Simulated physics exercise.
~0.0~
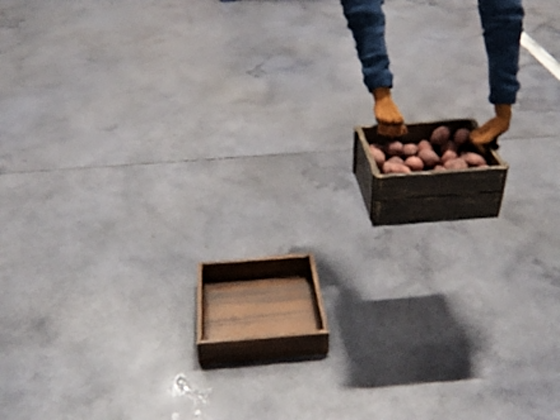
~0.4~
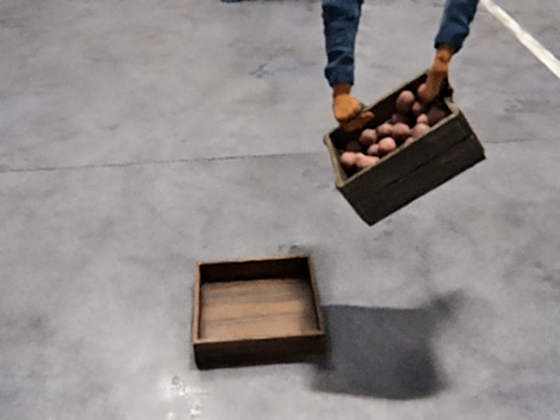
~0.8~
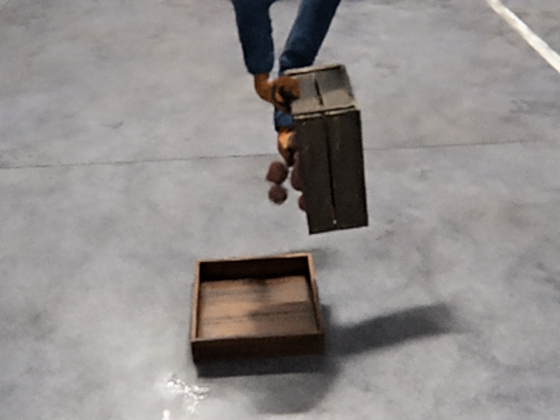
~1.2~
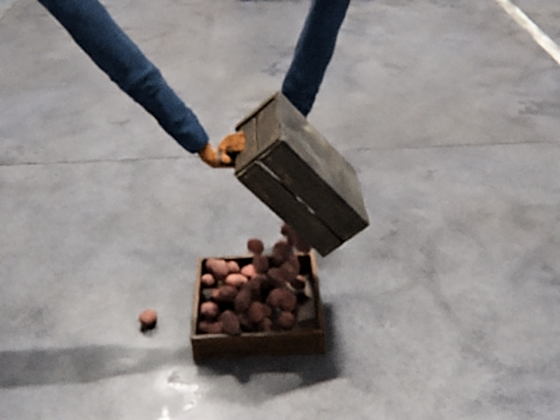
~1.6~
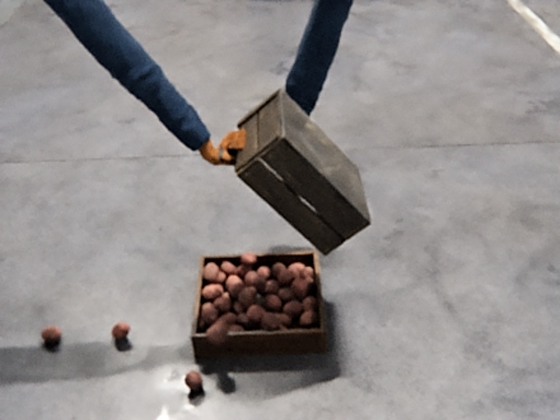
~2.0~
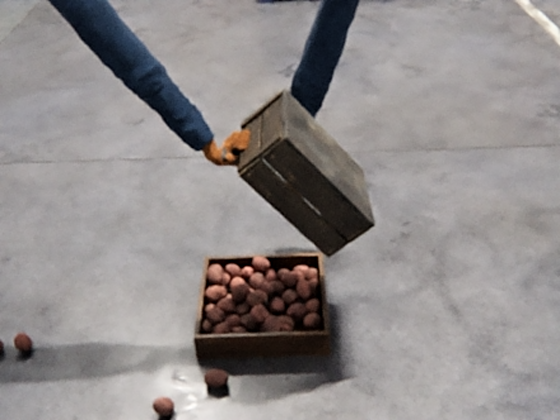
On a grey concrete floor, two hands tipped a dark wooden box of red potatoes leftward over a smaller wooden carton, and the potatoes tumbled out, nearly filling it, while a few spilled onto the floor and rolled away as the box stayed tilted above.
